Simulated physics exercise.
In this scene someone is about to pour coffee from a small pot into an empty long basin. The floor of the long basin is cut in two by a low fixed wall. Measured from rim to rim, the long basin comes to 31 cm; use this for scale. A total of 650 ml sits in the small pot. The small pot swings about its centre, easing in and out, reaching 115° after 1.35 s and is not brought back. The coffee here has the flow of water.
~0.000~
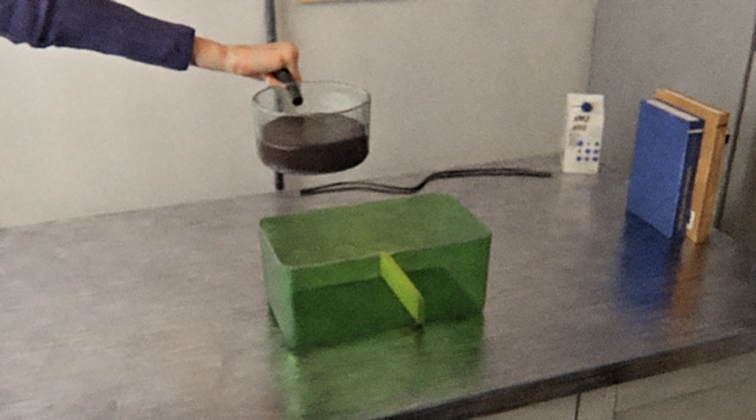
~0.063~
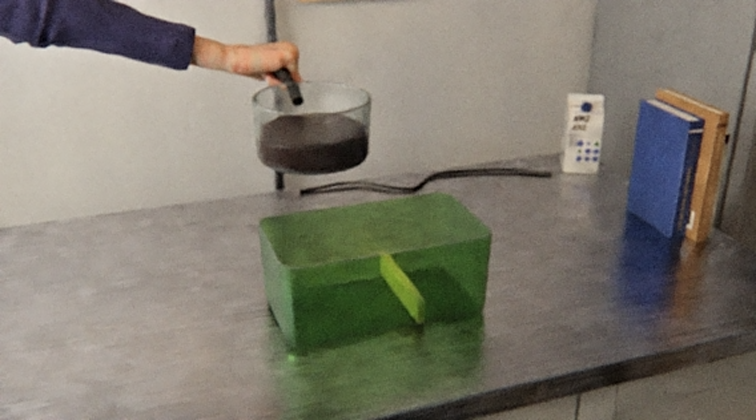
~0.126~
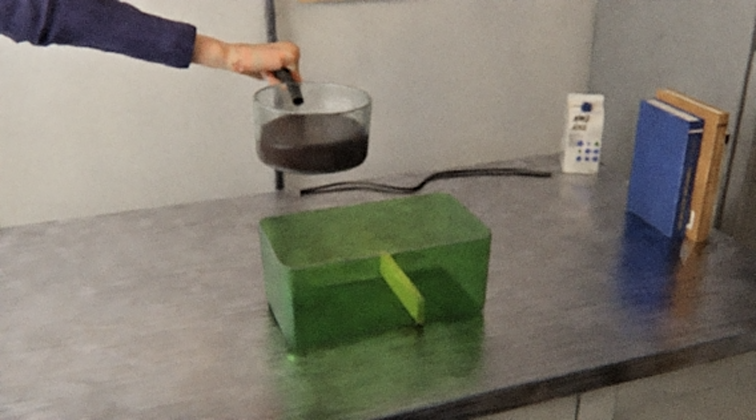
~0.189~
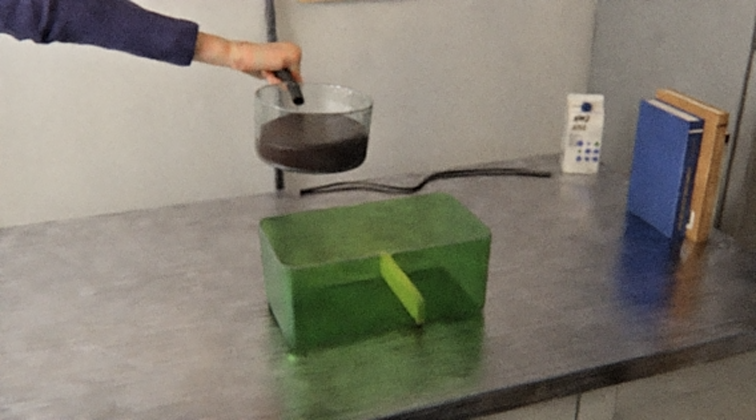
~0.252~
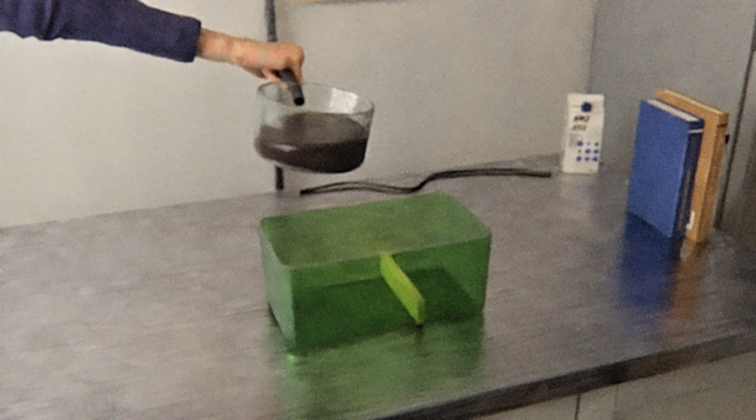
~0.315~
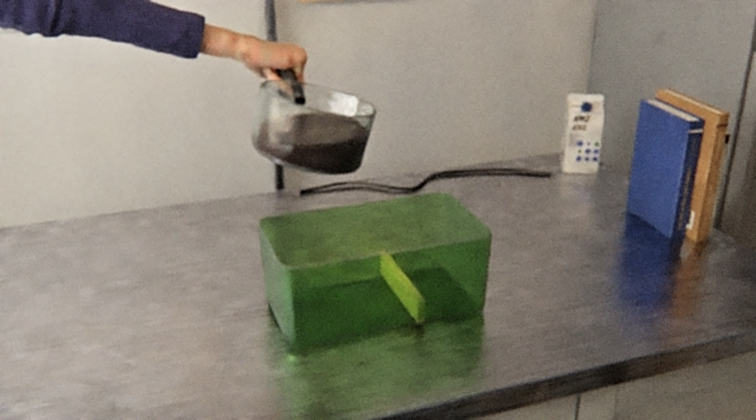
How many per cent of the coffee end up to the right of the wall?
About 48 per cent.
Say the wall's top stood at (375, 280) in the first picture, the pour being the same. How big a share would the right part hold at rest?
Estimate: About 85 percent.
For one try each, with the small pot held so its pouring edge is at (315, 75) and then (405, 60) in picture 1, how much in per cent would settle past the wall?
In order, 5 and 75 per cent.
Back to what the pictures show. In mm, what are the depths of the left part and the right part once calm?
About 12 mm left, about 20 mm right.
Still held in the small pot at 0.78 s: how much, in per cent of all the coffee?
Still held: Roughly 66 % of the total.
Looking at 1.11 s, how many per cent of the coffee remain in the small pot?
Remaining share: Approx. 12 %.
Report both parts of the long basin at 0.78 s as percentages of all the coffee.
Left: Around 2. Right: Around 3.
By 0.78 s the tilt is 71° and 67 per cent is still to pour, 2 is left of the wall and 3 right of it.
By 1.11 s the tilt is 106° and 11 per cent is still to pour, 29 is left of the wall and 47 right of it.
By 1.47 s the tilt is 115° and 0 per cent is still to pour, 52 is left of the wall and 48 right of it.
By 1.85 s the tilt is 115° and 0 per cent is still to pour, 52 is left of the wall and 48 right of it.
At rest 52 per cent lies left of the wall, 48 right of it and 0 outside.
